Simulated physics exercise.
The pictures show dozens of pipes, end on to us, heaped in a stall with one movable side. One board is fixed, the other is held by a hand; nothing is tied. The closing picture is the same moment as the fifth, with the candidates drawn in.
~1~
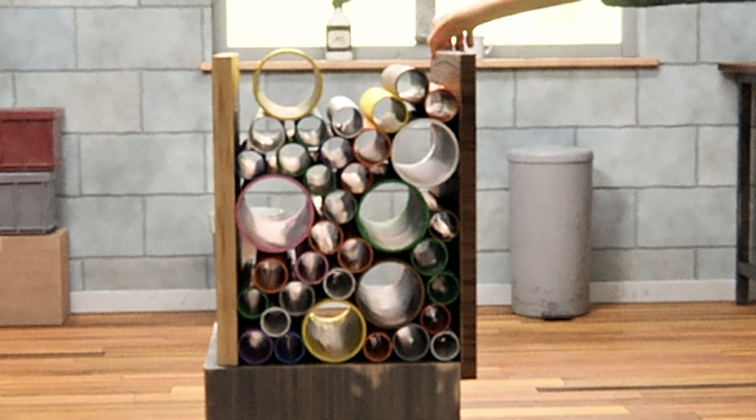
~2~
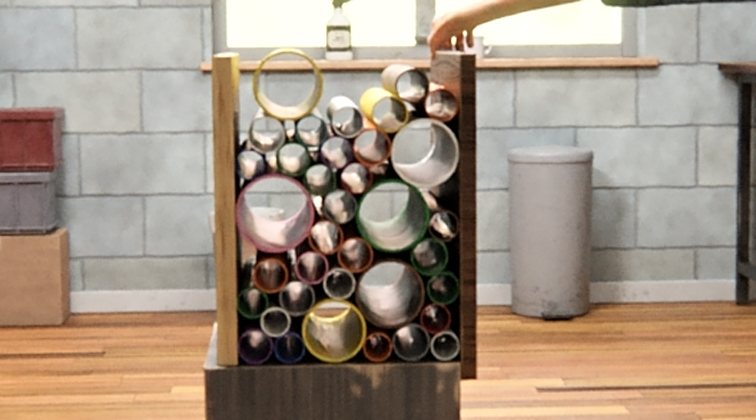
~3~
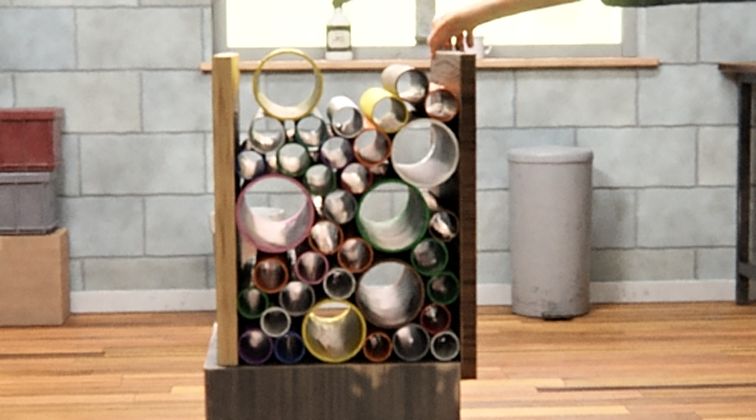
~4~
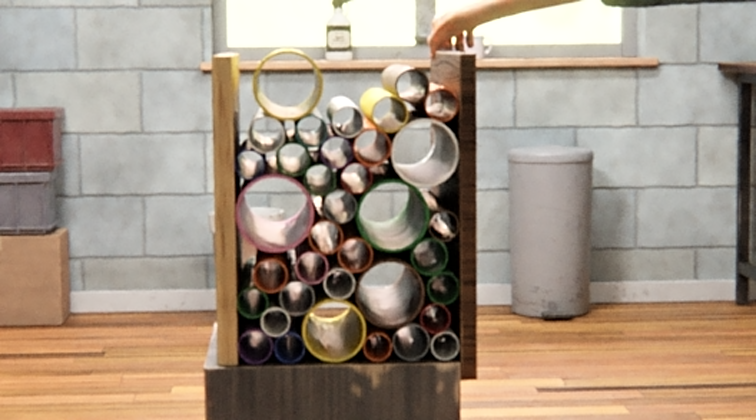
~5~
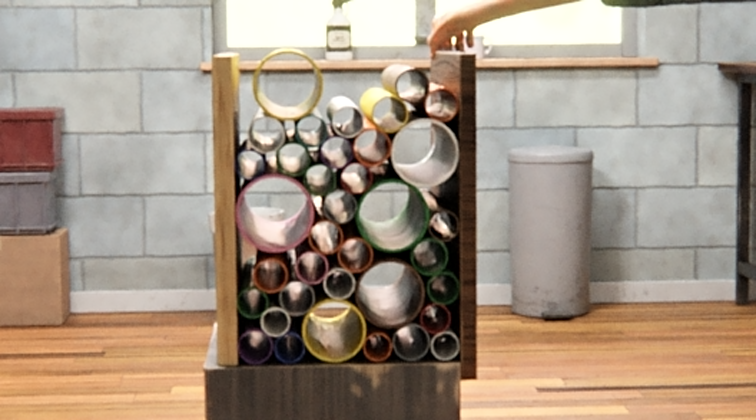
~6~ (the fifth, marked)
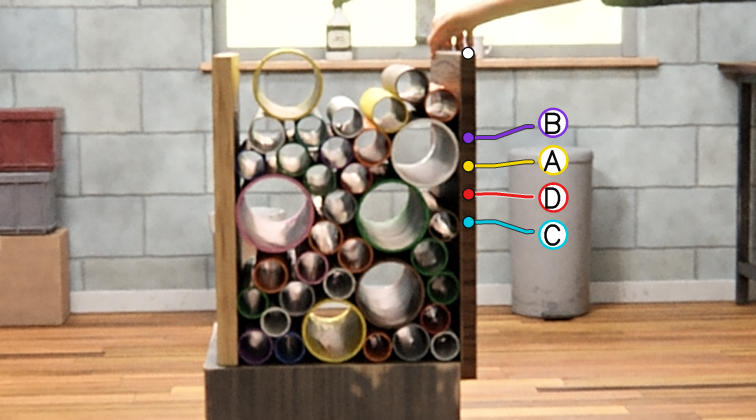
In a room with grey block walls and a wooden floor, dozens of pipes of different sizes sat heaped between two upright boards while a hand rested on the right one, and nothing visibly moved.
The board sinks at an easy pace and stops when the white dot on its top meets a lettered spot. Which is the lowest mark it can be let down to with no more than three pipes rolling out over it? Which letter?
At most to D.
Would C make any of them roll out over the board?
Yes, at C.
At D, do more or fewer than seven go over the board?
At D, fewer than seven.
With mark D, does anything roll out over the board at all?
Yes.
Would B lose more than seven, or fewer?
At B, fewer than seven.
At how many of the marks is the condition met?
Three of them.
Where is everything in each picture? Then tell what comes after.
Side board (451, 202); a purple pipe (255, 347), in the first frame.
A grey pipe (297, 298), in the second frame.
A green pipe (429, 257); a grey pipe (340, 206), in the third frame.
An orange pipe (372, 147); a turquoise pipe (311, 132), in the fourth frame.
A brown pipe (413, 86); side board (451, 202); a purple pipe (255, 347), in the fifth frame.
On the marked copy, A at (469, 166); B at (469, 138); C at (469, 222); D at (469, 194); the white dot at (468, 53).
Taking D. A third of the way, top of the board (459, 117).
Two thirds of the way, top of the board (459, 188).
When it is over, top of the board (459, 194), two out over the board.
As for the rest, A two out over the board; B two out over the board; C more than three out over the board.
